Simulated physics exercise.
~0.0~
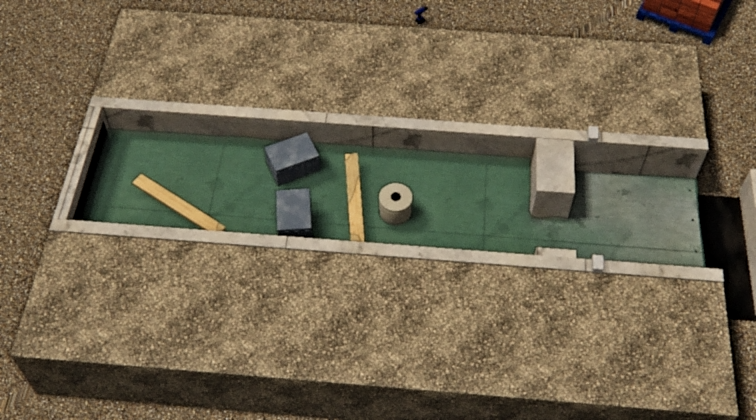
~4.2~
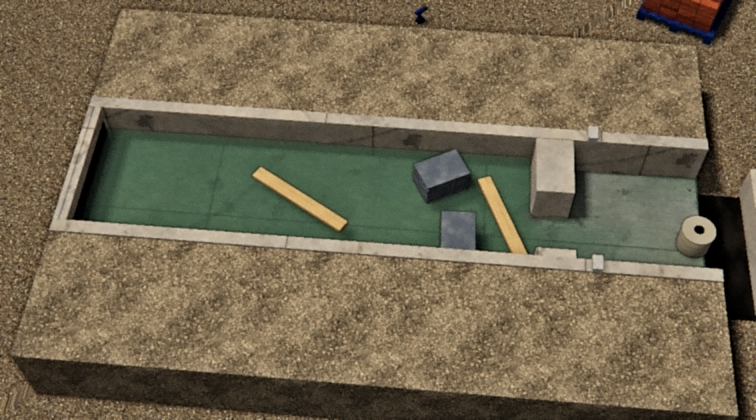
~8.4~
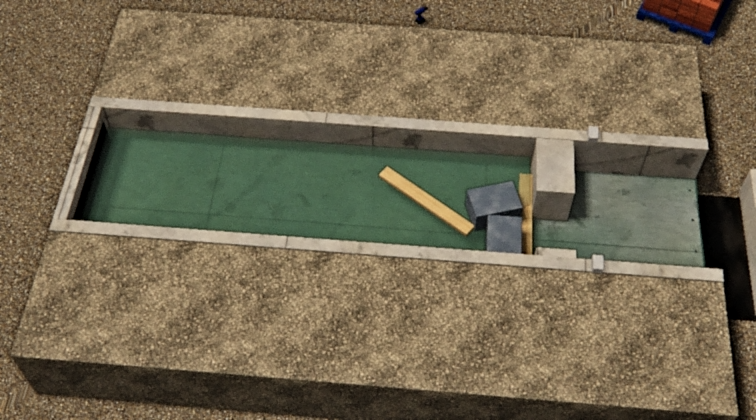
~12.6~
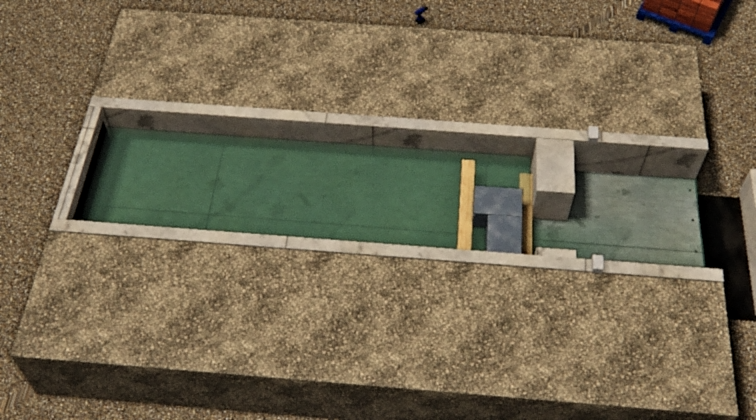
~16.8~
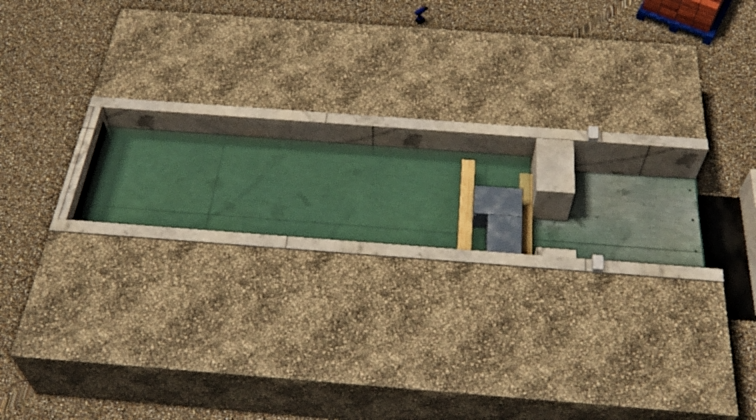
A pale round tub drifts right out of the green channel while four items jam together.
